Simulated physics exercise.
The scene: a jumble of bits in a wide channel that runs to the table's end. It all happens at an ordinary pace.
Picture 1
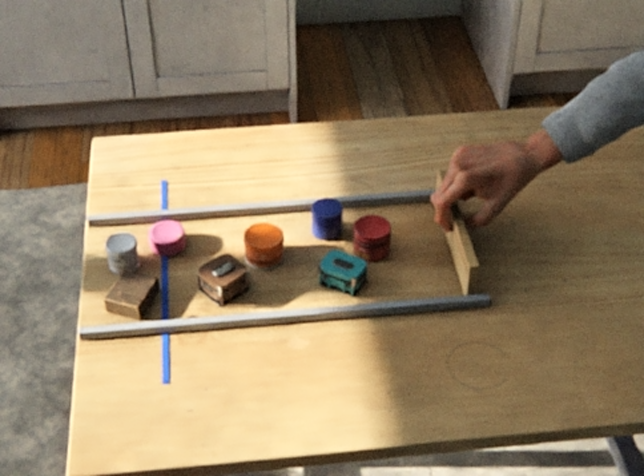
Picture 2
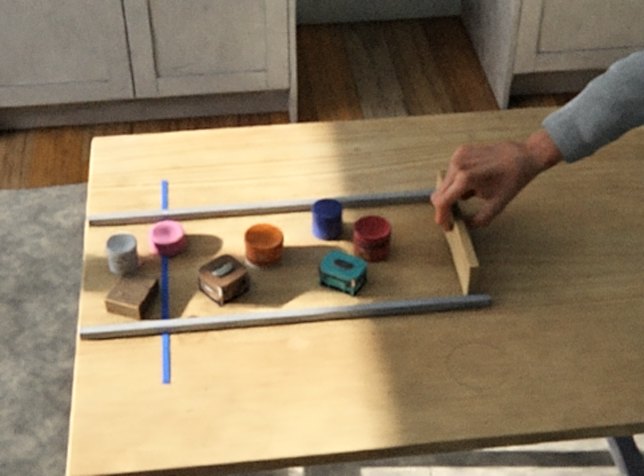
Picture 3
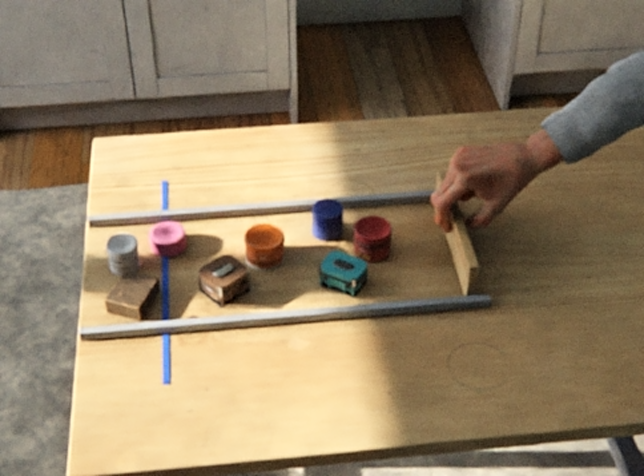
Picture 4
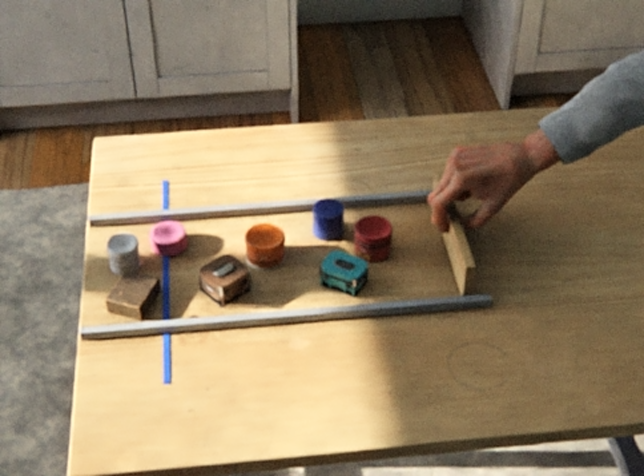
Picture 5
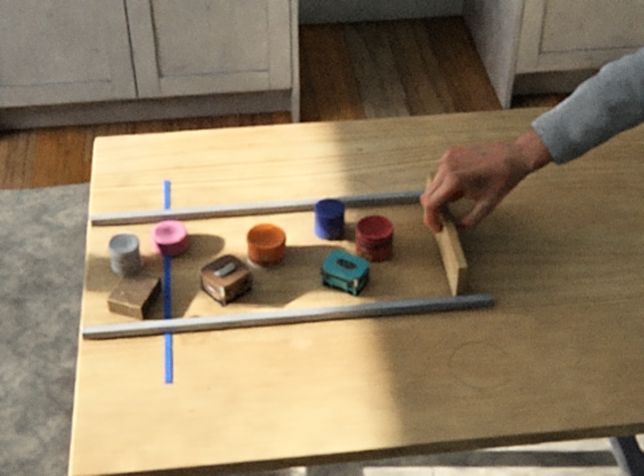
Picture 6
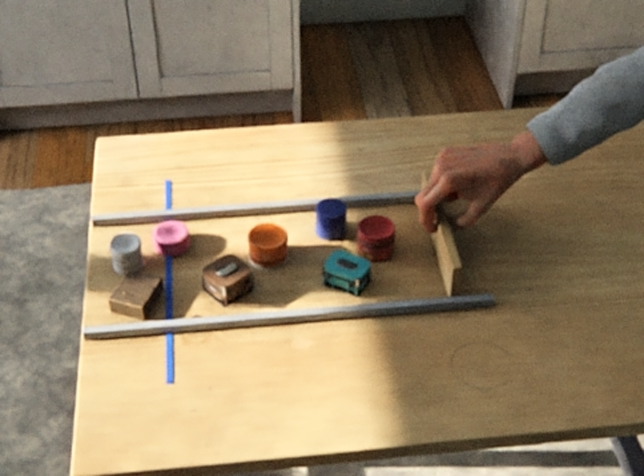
A hand in a grey-blue sleeve holds a thin wooden board upright at the right end of a channel between two grey rails on a pale wooden table, seen from above at an angle. Between the rails sit round pieces in grey, pink, orange, blue and red, with brown and teal blocky ones, near blue tape at left. The hand barely moves at first, then slides the board slightly left, while the pieces stay put.
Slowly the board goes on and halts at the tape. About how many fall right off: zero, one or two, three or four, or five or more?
As it turns out, the number that fall off is one or two.
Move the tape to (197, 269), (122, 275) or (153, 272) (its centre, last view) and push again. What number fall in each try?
In that order 0, 5 and 2.
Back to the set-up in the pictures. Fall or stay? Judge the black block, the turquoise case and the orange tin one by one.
The black block is lost; the turquoise case survives; the orange tin stays on.
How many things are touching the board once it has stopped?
That makes 3.
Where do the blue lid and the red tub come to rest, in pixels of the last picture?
First (152, 233), then (149, 260).
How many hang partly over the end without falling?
Overhanging: 0.
Soon after, none off yet; white tin at rest near (127, 254); black block at rest near (136, 295); pink lid at rest near (171, 238).
In the end, the number that fall off is one or two; gone, black block and white tin.
